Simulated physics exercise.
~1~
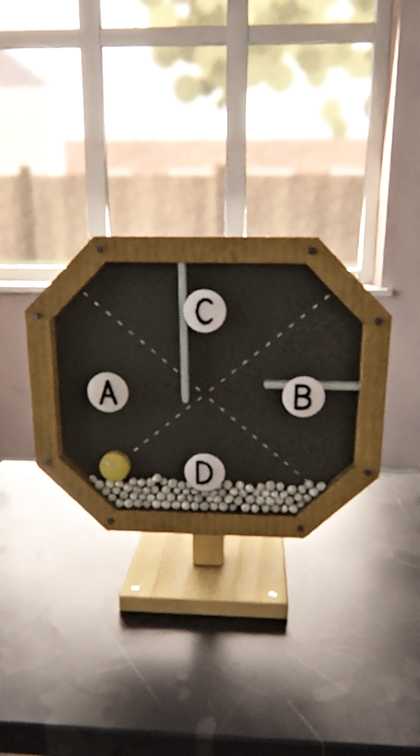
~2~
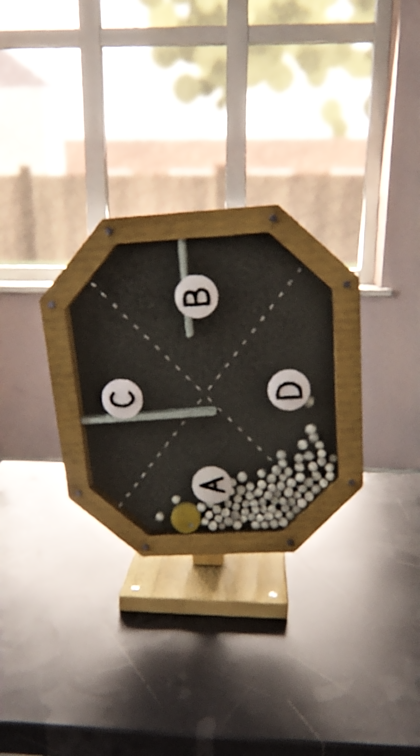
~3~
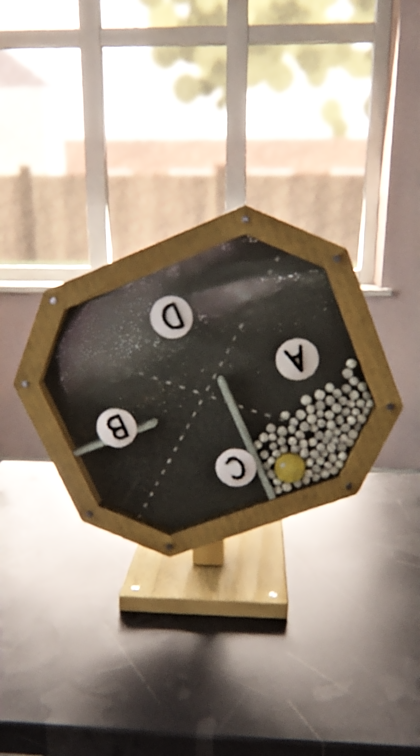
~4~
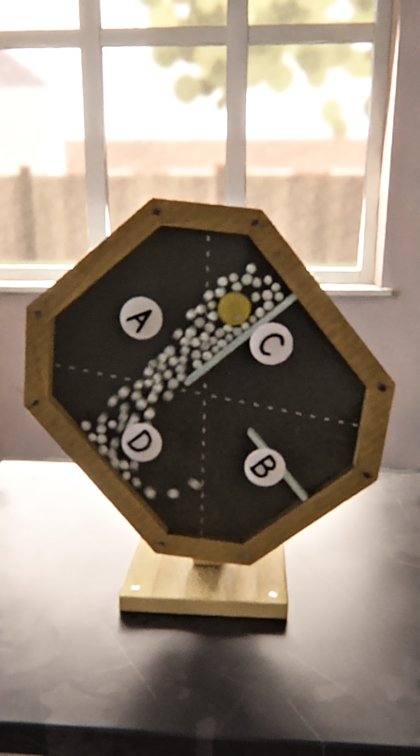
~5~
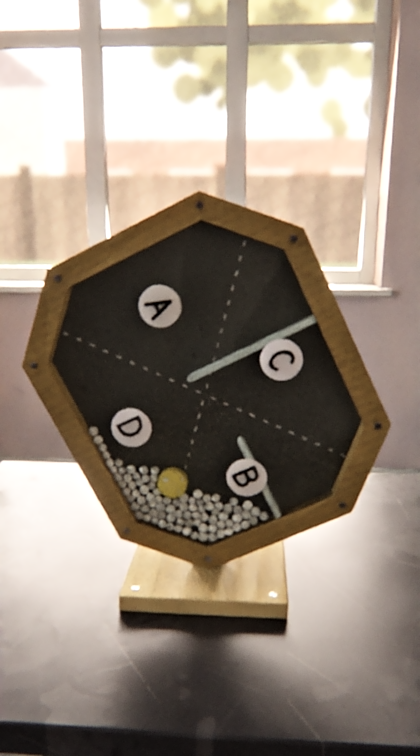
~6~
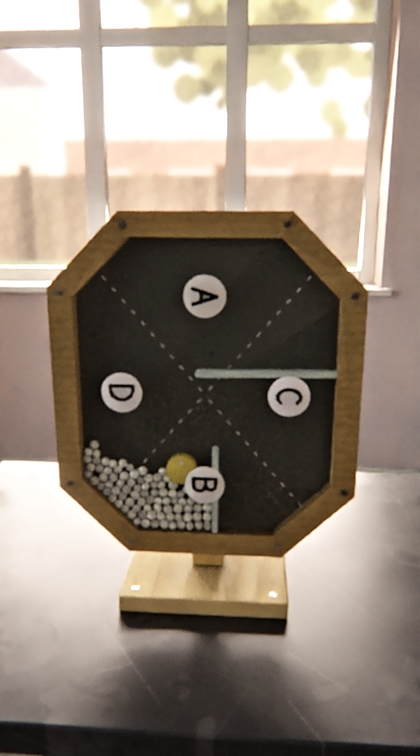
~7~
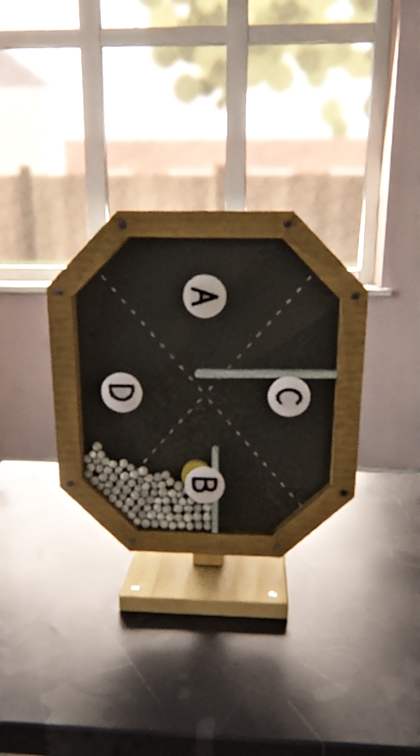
The wooden eight-sided case on a stand turned anticlockwise most of the way round, then swung back a little, tumbling its white beads and yellow disc until they settled at the lower left, mostly in wedge B against the short bar.
